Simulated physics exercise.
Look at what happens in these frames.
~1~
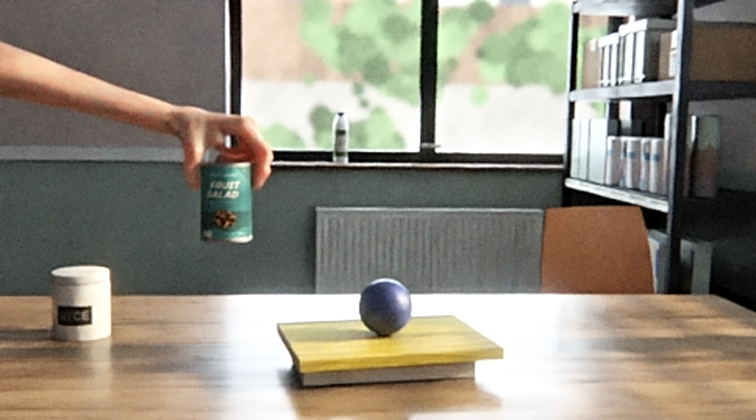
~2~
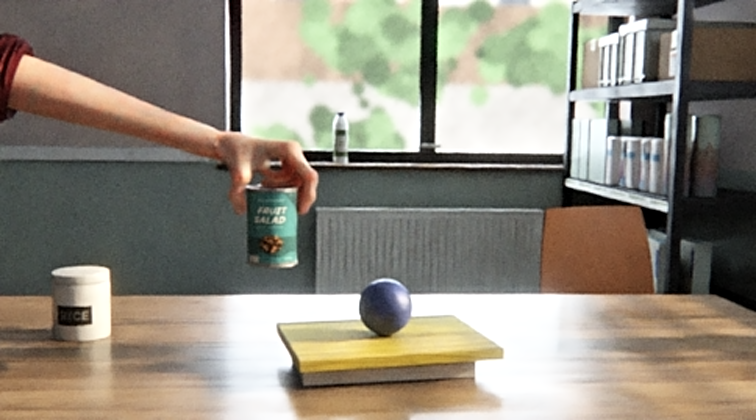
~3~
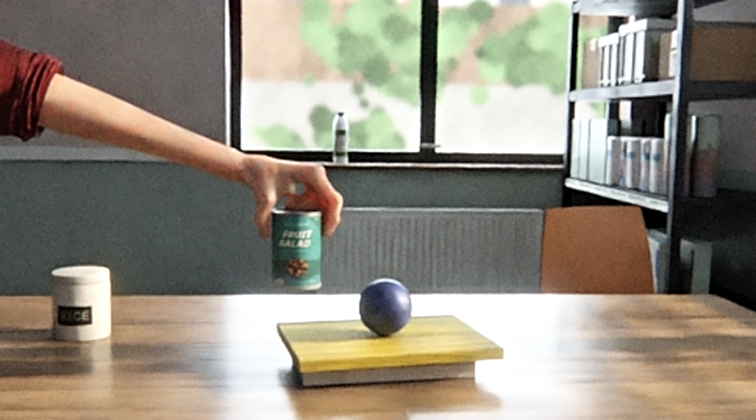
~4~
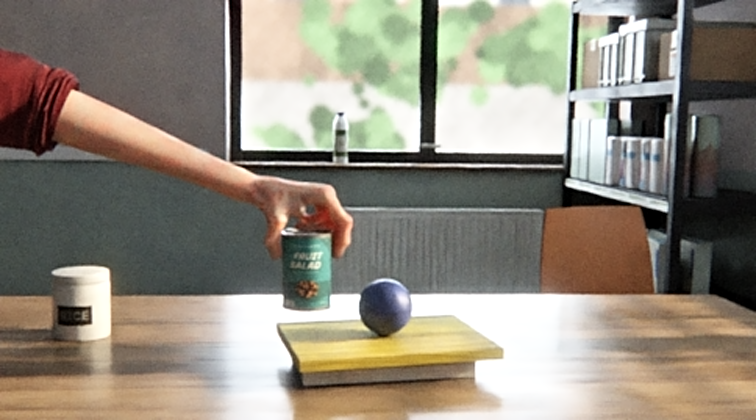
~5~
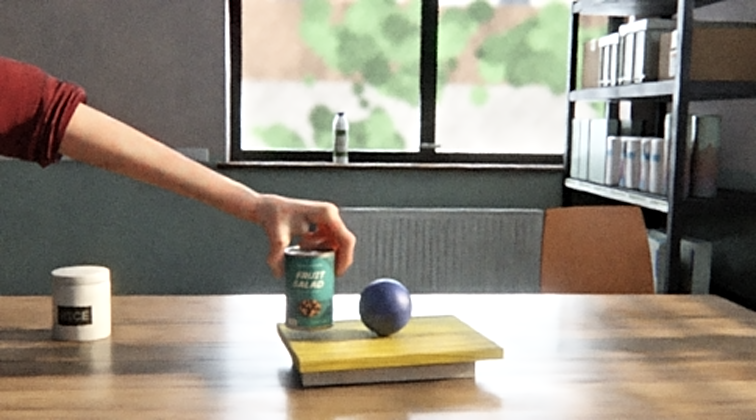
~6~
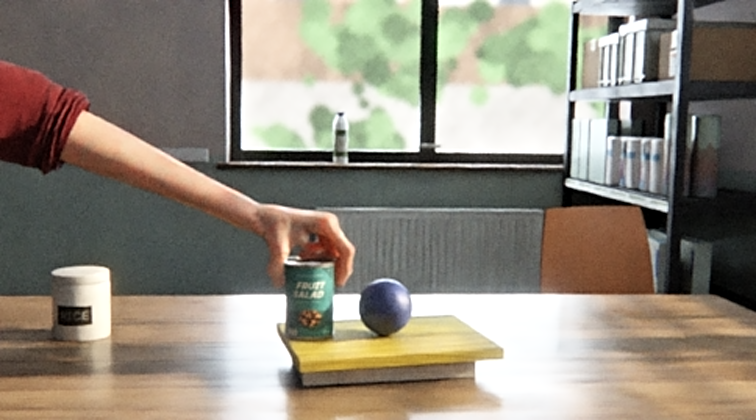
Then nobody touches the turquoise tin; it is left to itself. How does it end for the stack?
It stays intact.
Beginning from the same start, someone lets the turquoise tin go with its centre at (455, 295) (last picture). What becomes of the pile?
In the end the pile does not fall.
Then, 0.20 s later than the last frame, all is still.
Then, 0.50 s later than the last frame, turquoise tin resting near (310, 298).
When it is over, all 5 as before. End places, in pixels of the last picture, turquoise tin near (310, 298). The pile keeps its balance.
